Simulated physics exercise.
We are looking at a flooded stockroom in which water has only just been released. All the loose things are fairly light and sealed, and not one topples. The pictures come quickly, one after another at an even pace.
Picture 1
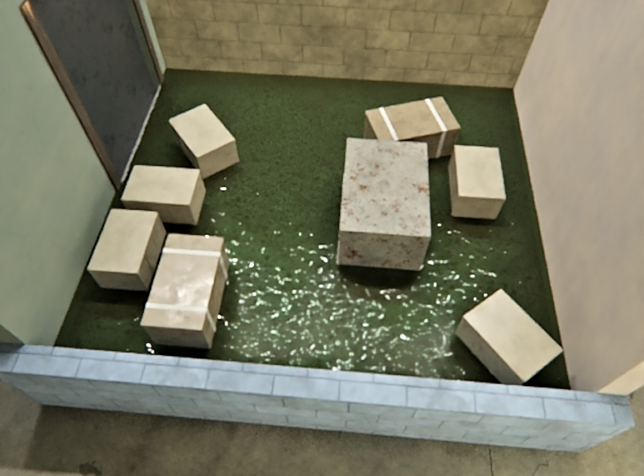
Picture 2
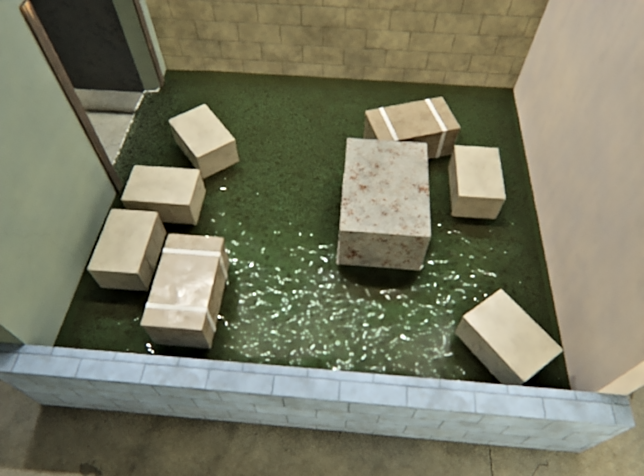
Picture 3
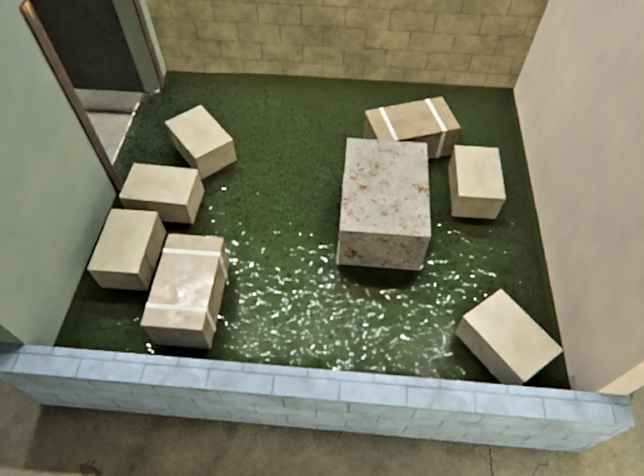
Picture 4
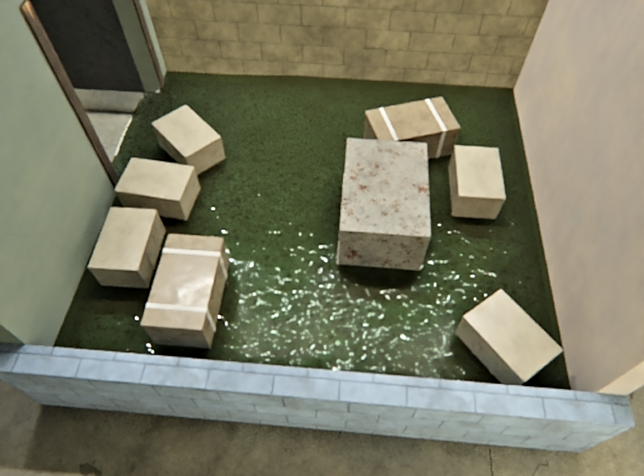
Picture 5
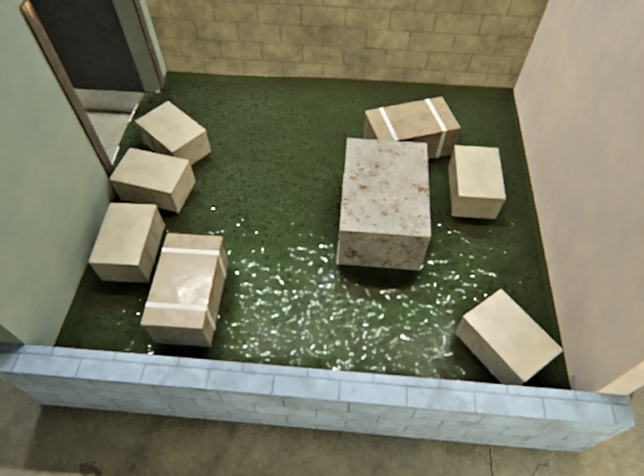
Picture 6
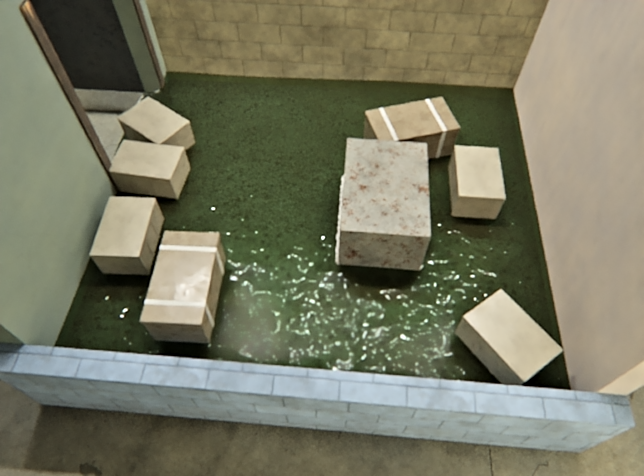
In a flooded stockroom, the door at the back left opened, then the pale crates nearest it drifted a short way towards the doorway, while the big speckled block and right-hand crates stayed put.
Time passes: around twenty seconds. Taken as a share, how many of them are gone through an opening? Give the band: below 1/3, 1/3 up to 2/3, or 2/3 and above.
Two thirds plus.
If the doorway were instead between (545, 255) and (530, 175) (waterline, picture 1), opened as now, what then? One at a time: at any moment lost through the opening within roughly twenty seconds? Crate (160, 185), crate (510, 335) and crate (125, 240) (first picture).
Taken in turn, the first item is held back, the second is flushed away and the last is held back.
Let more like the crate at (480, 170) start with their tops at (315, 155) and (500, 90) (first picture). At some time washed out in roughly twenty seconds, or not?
Taking them in order, the first is lost through the gap and the second is remaining.
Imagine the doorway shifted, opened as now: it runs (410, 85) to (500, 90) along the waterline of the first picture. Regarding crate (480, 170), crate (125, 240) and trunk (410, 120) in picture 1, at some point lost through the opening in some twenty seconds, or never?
Item one gets away, item two doesn't escape, item three gets away.
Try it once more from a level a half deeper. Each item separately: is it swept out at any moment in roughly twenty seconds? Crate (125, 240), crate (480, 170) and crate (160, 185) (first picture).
In turn: Swept away, remains, swept away.
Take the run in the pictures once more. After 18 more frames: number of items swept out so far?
3.
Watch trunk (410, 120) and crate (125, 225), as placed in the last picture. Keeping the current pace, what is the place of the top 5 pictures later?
Near (374, 116) and (130, 173).
A moment on, 2 of 7 are out; 5 afloat.
Next, 3 of 7 are out; 4 afloat.
Later, 5 of 7 are out; 2 afloat.
In the end, 5 of 7 are out; 2 afloat.
